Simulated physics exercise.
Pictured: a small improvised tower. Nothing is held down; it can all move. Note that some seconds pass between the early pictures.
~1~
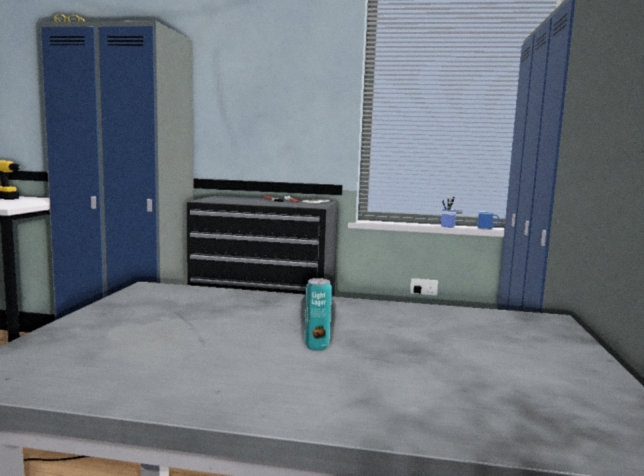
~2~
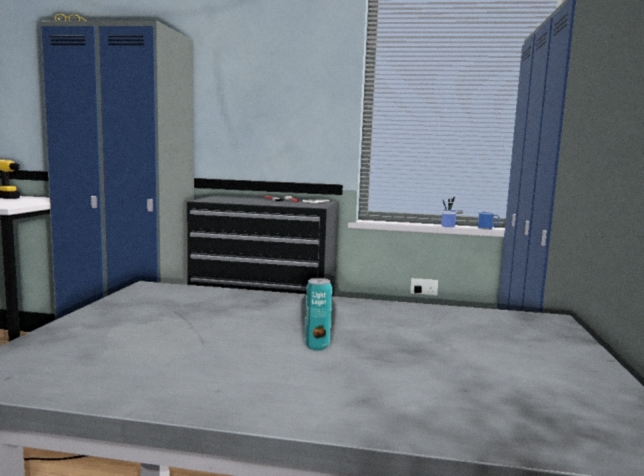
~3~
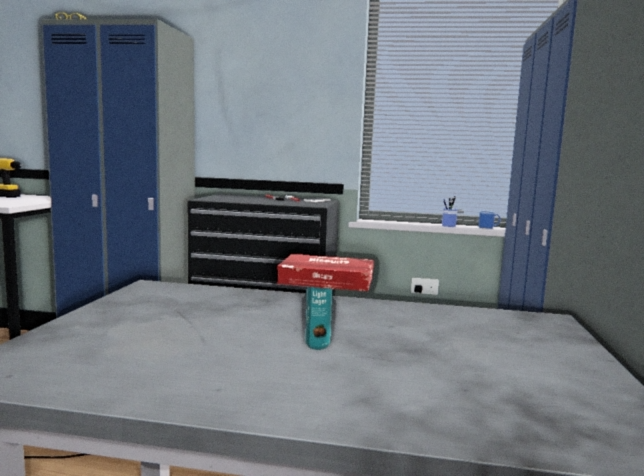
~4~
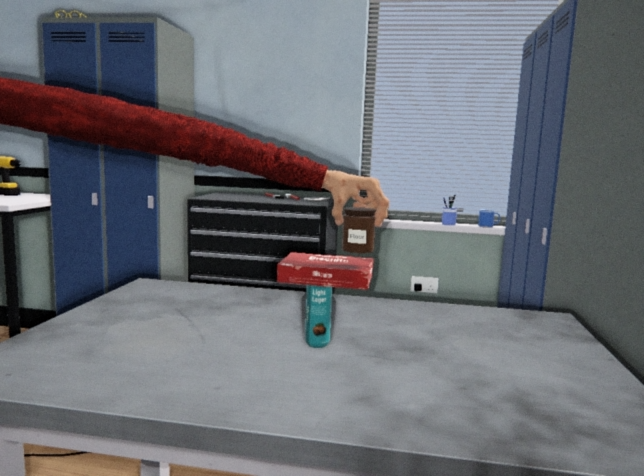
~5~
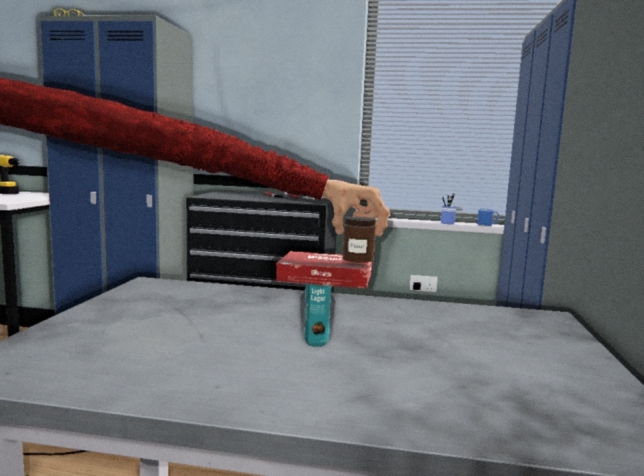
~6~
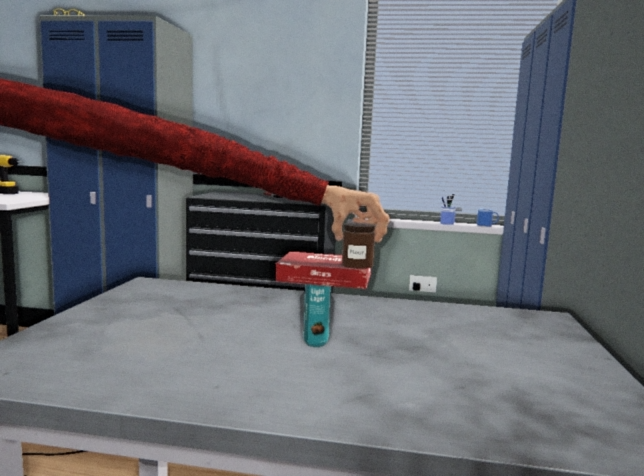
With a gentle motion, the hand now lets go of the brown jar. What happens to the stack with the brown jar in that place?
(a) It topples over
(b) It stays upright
It topples over.
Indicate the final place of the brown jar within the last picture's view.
It finishes at about (444, 354).
Then, 0.40 s after the last picture, brown jar and red packet now fallen.
Then, 0.50 s after the last picture, things are still on the move.
Then, 0.70 s after the last picture, as before.
At rest, fallen, brown jar and red packet; turquoise can in place. Seen from the same camera at the end, brown jar near (444, 354). The stack gives way.
